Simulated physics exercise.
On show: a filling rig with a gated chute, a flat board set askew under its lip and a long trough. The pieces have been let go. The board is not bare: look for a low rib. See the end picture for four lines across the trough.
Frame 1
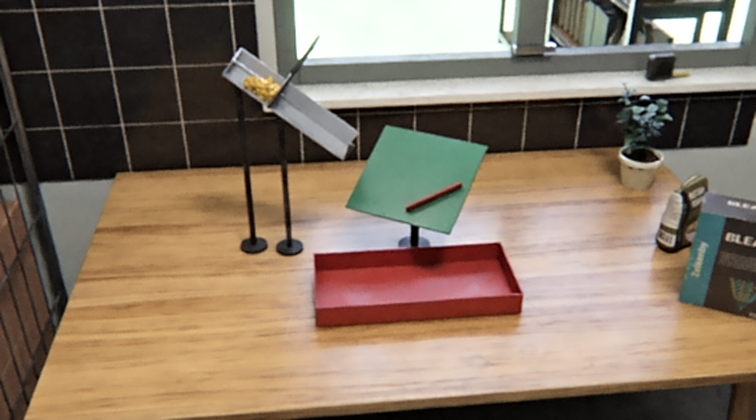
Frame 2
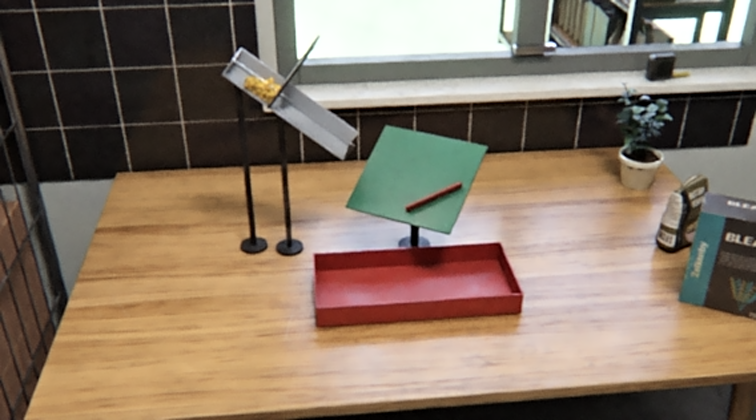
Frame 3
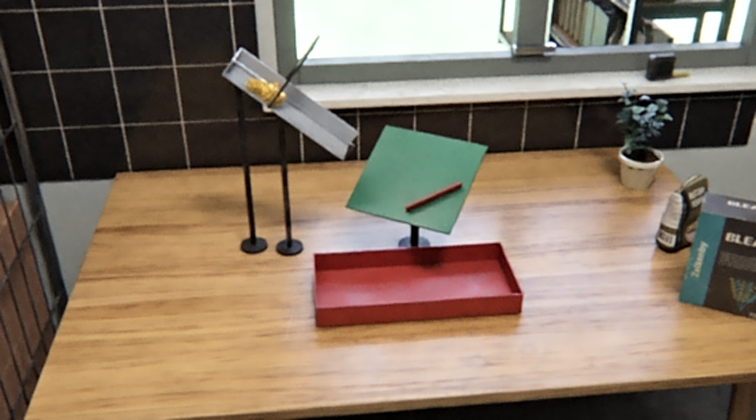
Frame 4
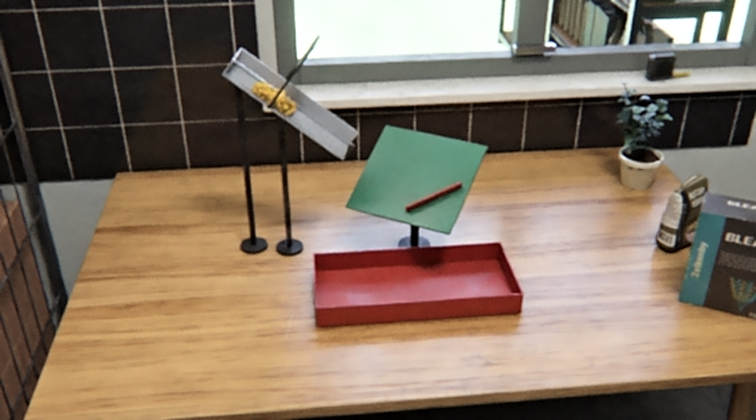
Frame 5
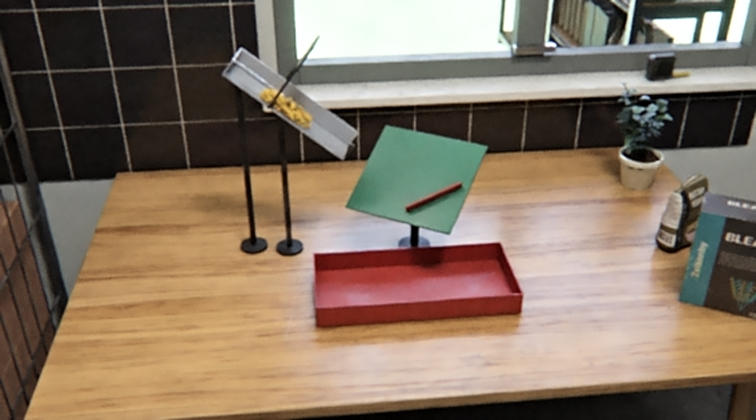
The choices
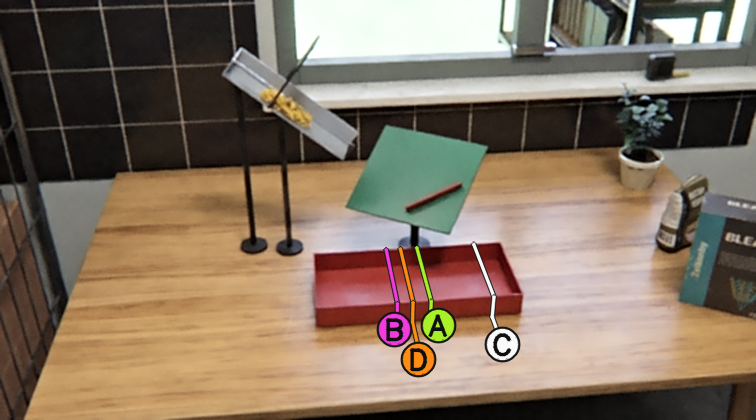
In the video, a cluster of small yellow pieces slides partway down a sloping grey chute on black stands, while the tilted green board with a red strip and the empty red tray on the wooden table stay still.
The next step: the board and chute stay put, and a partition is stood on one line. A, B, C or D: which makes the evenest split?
B works best here.
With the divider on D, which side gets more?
The left side.
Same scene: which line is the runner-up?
Here it is line D.
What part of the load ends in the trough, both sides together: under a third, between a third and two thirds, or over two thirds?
About that: Over two thirds.
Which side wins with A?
Left.
On the marked copy, line A crosses the front rim at (431, 300); line B crosses the front rim at (397, 302); line C crosses the front rim at (493, 296); line D crosses the front rim at (412, 301).
Choosing A, of what is caught, nearly all on the left of the divider, a stray few on the right.
Choosing B, of what is caught, about two thirds on the left of the divider, about a third on the right.
Choosing C, of what is caught, all on the left of the divider, none on the right.
Choosing D, of what is caught, most on the left of the divider, about a quarter on the right.
